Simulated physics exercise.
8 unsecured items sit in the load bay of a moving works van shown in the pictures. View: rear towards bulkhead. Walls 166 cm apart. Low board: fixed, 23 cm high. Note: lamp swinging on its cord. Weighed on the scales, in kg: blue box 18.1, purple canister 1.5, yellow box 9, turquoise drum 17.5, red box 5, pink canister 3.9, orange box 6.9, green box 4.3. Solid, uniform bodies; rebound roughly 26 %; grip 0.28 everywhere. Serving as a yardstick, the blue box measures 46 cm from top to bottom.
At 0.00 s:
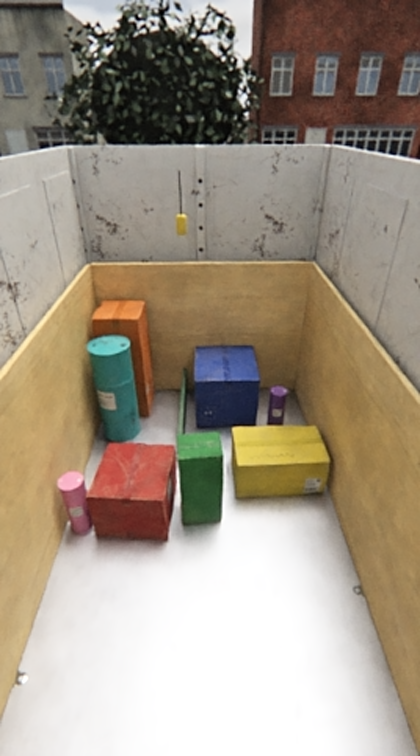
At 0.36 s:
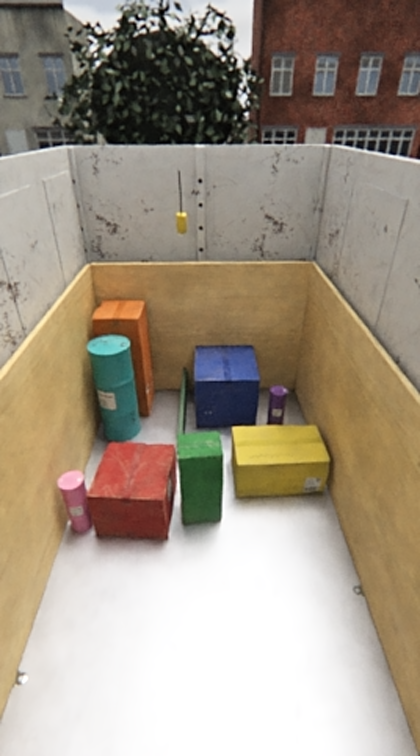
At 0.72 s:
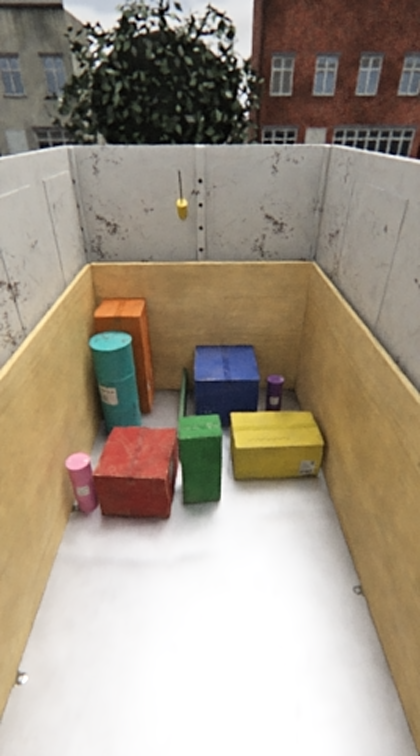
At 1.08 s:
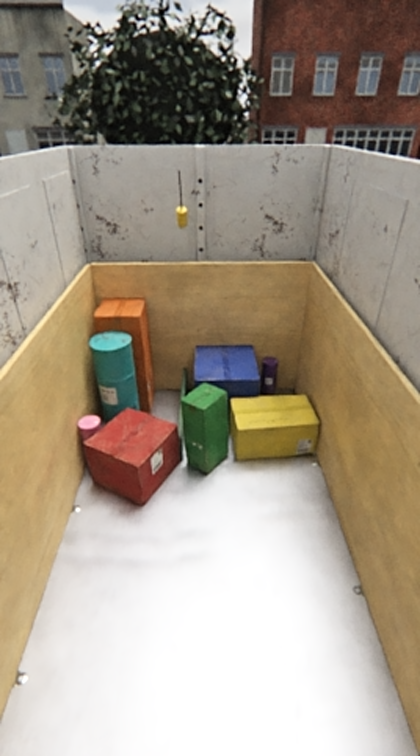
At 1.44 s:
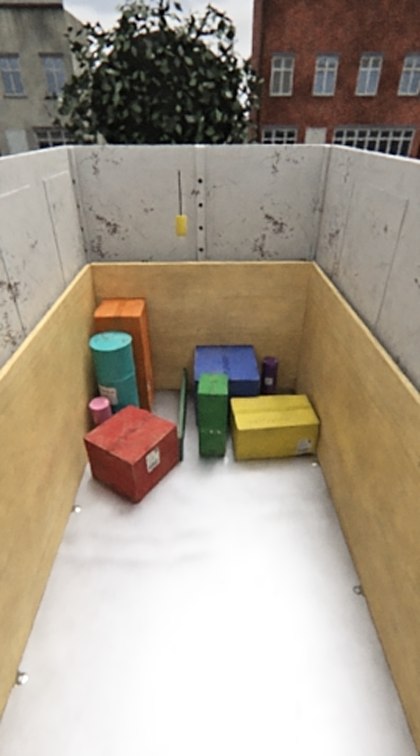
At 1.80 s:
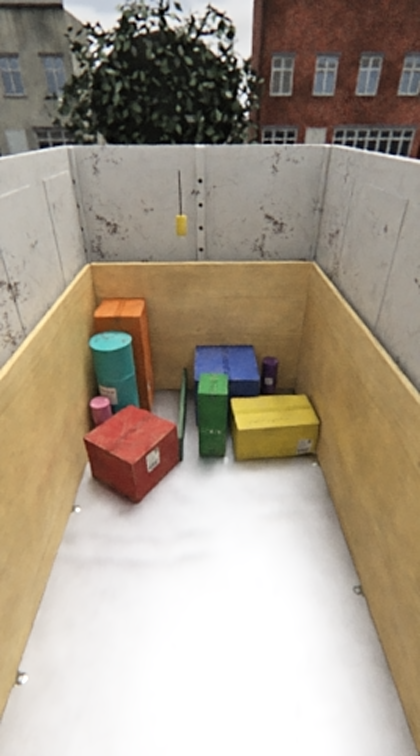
At first, colourful boxes and cylinders stand almost still in a walled bay beneath a small hanging yellow lamp. Then the red, yellow and green boxes and the pink and purple canisters slide toward the far wall, the red and green boxes turning, before everything sits nearly motionless.
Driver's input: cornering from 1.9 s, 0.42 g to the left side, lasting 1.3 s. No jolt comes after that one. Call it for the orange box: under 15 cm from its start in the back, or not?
Under.
After 2.30 s, push 0.42 g left; orange box moved 5 cm near (124, 357); pink canister moved 72 cm; green box moved 61 cm.
After 2.40 s, push 0.42 g left; orange box moved 7 cm near (121, 358); green box moved 60 cm; pink canister moved 72 cm.
After 2.60 s, push 0.42 g left; orange box moved 7 cm near (121, 358); purple canister moved 47 cm; green box moved 61 cm.
In the end (3.8 s), not toppled but over 15 cm from the start, purple canister, yellow box, red box, pink canister and green box; the other 3 under 15 cm from the start. In the last view, orange box near (121, 358).
